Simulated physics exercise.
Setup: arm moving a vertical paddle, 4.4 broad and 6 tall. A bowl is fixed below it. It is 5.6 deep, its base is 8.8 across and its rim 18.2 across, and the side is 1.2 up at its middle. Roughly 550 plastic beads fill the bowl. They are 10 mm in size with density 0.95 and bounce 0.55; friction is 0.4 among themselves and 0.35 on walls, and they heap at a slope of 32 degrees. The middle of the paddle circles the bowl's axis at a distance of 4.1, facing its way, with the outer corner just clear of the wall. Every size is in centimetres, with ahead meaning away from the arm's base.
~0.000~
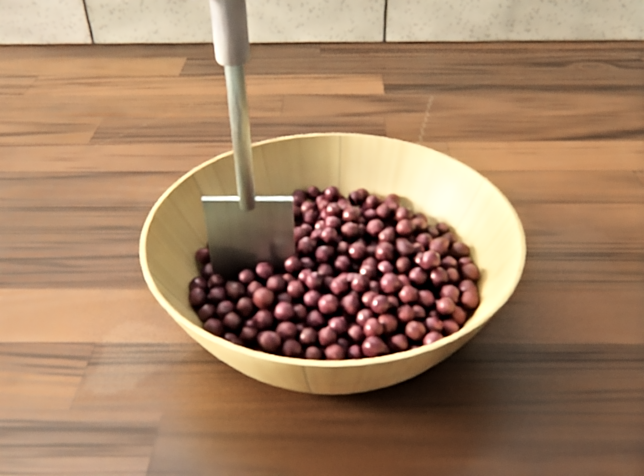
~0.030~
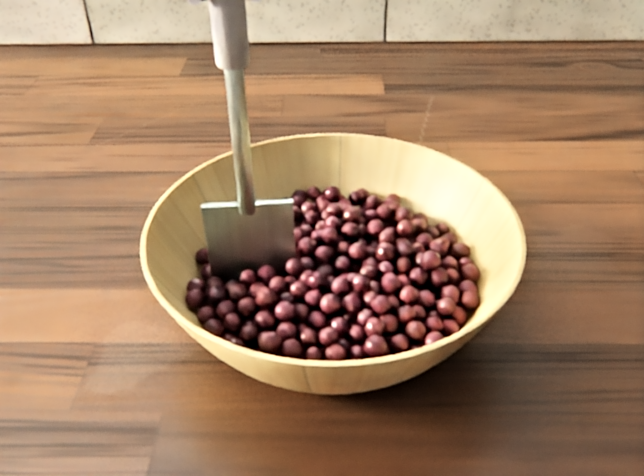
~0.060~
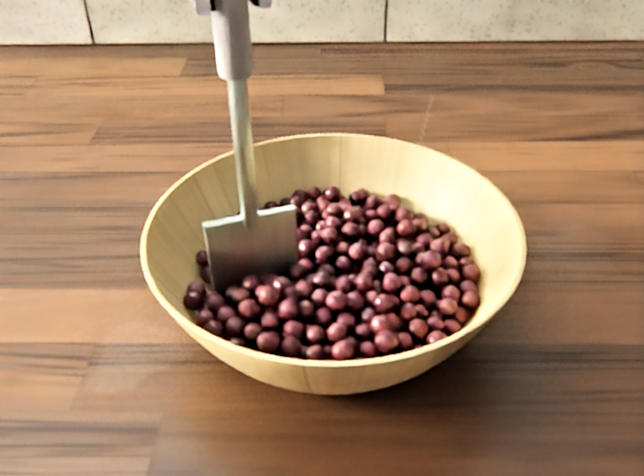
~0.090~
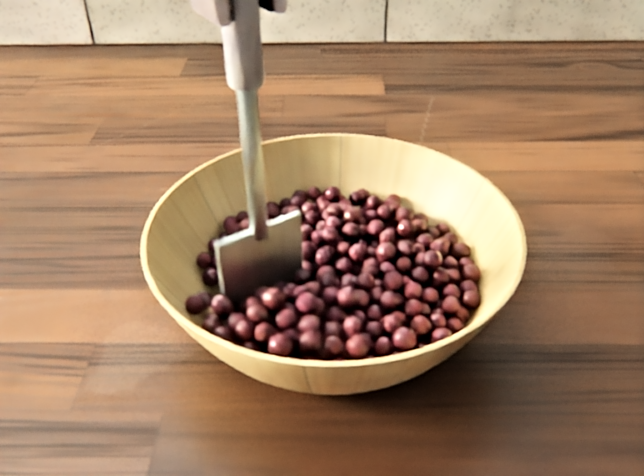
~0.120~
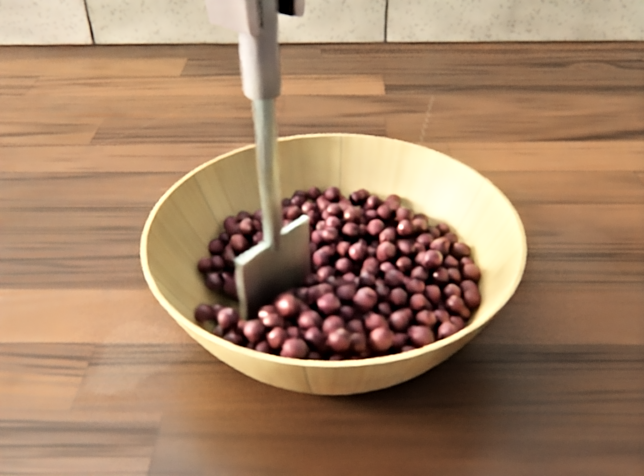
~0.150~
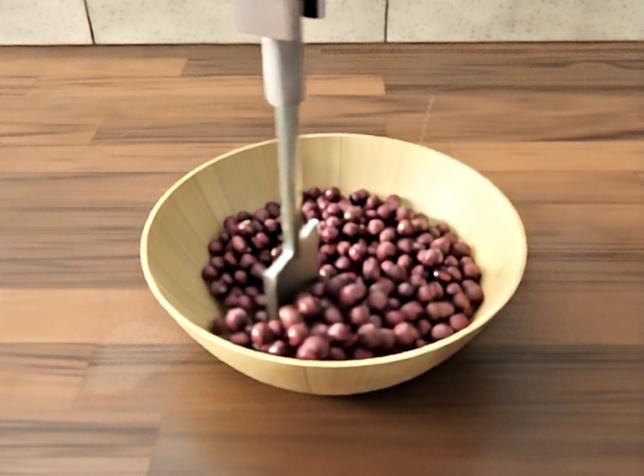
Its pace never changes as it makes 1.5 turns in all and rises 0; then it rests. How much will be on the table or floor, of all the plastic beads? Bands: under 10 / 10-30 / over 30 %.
10-30 %.
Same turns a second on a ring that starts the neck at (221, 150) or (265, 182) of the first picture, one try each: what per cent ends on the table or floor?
Near 25 per cent and near 5 per cent, in that order.
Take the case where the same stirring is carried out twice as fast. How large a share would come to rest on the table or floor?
Then roughly 50 per cent.
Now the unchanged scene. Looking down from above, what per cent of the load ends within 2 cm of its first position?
About 5 %.
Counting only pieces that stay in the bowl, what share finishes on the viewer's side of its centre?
Roughly 35 percent of it.
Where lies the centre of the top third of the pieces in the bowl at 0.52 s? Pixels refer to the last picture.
Upper-third centre: Approx. (320, 176) px.
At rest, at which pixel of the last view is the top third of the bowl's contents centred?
In the final view it lies around (406, 220).
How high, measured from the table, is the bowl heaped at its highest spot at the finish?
Around 6.0 cm above the table.
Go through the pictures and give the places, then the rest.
Paddle neck at (245, 172), 0° round; upper third of the load around (344, 264), from x 200 to 470, top at y 195; 553 in the bowl, in the first frame.
Paddle neck at (244, 177), 6° round; upper third of the load around (340, 265), from x 195 to 470, top at y 195, in the second frame.
Paddle neck at (247, 188), 20° round; upper third of the load around (334, 274), from x 195 to 470, top at y 195, in the third frame.
Paddle neck at (256, 200), 35° round; upper third of the load around (335, 283), from x 195 to 470, top at y 195, in the fourth frame.
Paddle neck at (272, 211), 50° round; upper third of the load around (342, 291), from x 205 to 470, top at y 195, in the fifth frame.
Paddle neck at (292, 218), 66° round; upper third of the load around (352, 294), from x 210 to 475, top at y 195; 553 in the bowl, in the sixth frame.
After 0.52 s, 251° round, highest piece 8 above the table; 517 in the bowl, 29 on the table or floor, 7 in flight or on the tool.
After 0.89 s, 77° round, highest piece 8 above the table; 481 in the bowl, 66 on the table or floor, 6 in flight or on the tool.
After 1.27 s, 180° round, highest piece 6 above the table; 460 in the bowl, 93 on the table or floor.
After 1.97 s, 180° round, highest piece 6 above the table; 460 in the bowl, 93 on the table or floor.
At rest, 460 in the bowl, 93 on the table or floor. That is 17 % on the table or floor.
